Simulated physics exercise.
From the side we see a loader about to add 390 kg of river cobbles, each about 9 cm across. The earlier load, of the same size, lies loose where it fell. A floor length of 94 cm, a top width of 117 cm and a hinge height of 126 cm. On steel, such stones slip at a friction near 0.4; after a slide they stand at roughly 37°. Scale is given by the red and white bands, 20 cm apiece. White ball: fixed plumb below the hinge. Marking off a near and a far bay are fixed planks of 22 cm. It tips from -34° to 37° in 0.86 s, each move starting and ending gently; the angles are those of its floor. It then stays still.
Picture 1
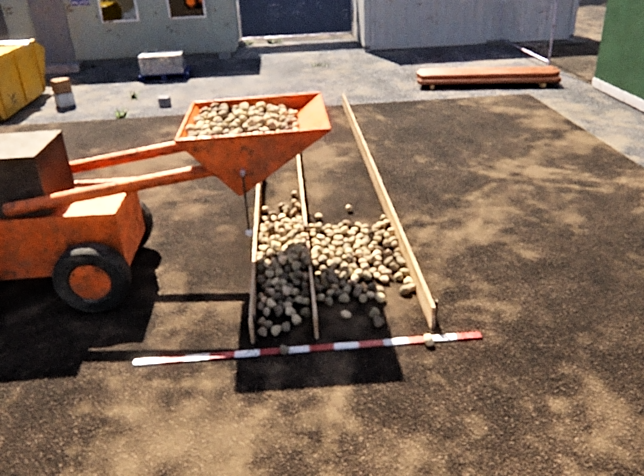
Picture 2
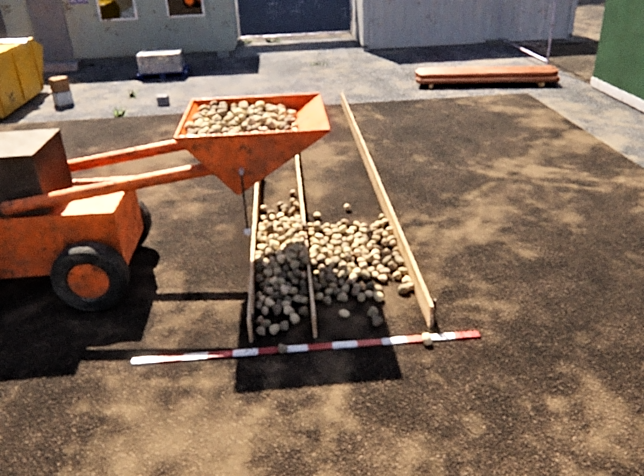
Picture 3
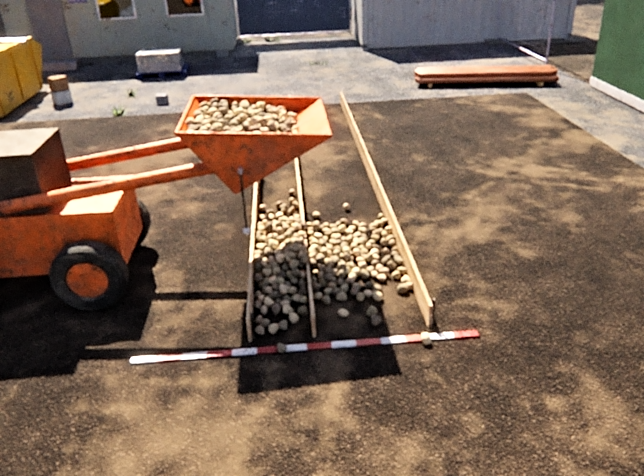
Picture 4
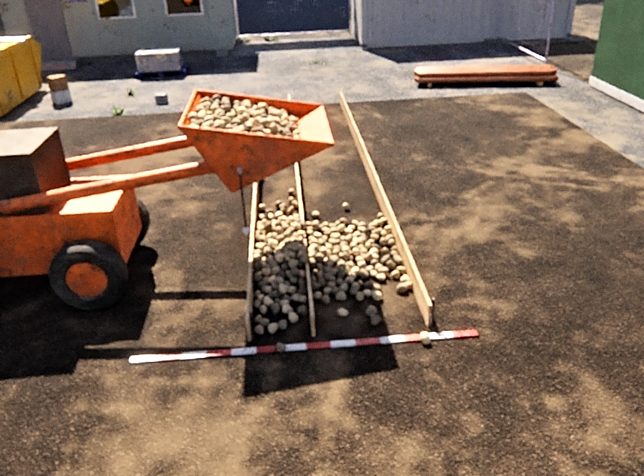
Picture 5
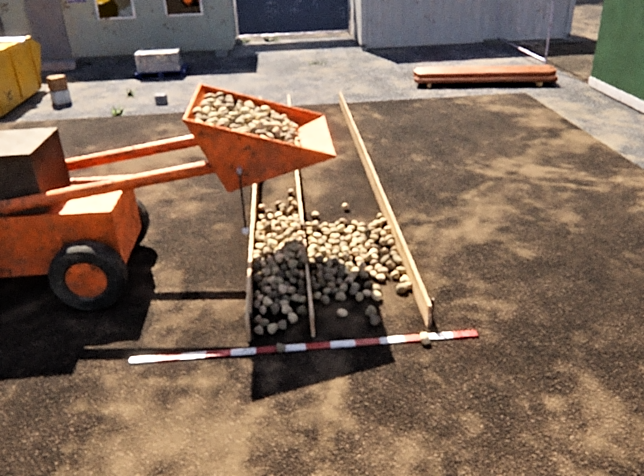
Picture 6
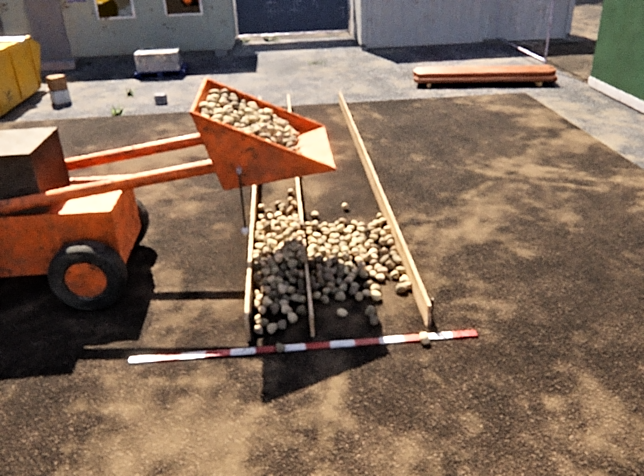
An orange loader on the left held a bucket of pale round stones above a loose pile lying between wooden boards, then slowly tilted the bucket forward to the right, its back edge rising.
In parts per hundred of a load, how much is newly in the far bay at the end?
Roughly 99 parts in a hundred.
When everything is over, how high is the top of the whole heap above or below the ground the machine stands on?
The top ends up some 38 cm above the ground.
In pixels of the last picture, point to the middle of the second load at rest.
I'd say close to (359, 245).
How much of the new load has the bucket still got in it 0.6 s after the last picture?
Some 85 %, roughly, is held.
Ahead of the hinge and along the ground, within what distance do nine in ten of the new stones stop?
Distance ahead of it: About 140 cm.
Then, 0.3 s after the last picture the floor is at 25°; in per cent of one load, 100 in the bucket, 62 in the near bay, 38 in the far bay; the foremost stones are at (394, 249).
Then, 0.6 s after the last picture the floor is at 37°; in per cent of one load, 84 in the bucket, 62 in the near bay, 54 in the far bay; the foremost stones are at (394, 249).
Then, 0.9 s after the last picture the floor is at 37°; in per cent of one load, 28 in the bucket, 62 in the near bay, 109 in the far bay; the foremost stones are at (393, 246).
Then, 3.6 s after the last picture the floor is at 37°; in per cent of one load, 0 in the bucket, 62 in the near bay, 137 in the far bay, 1 past the last board; the foremost stones are at (425, 238). Net gain in the far bay, 99.
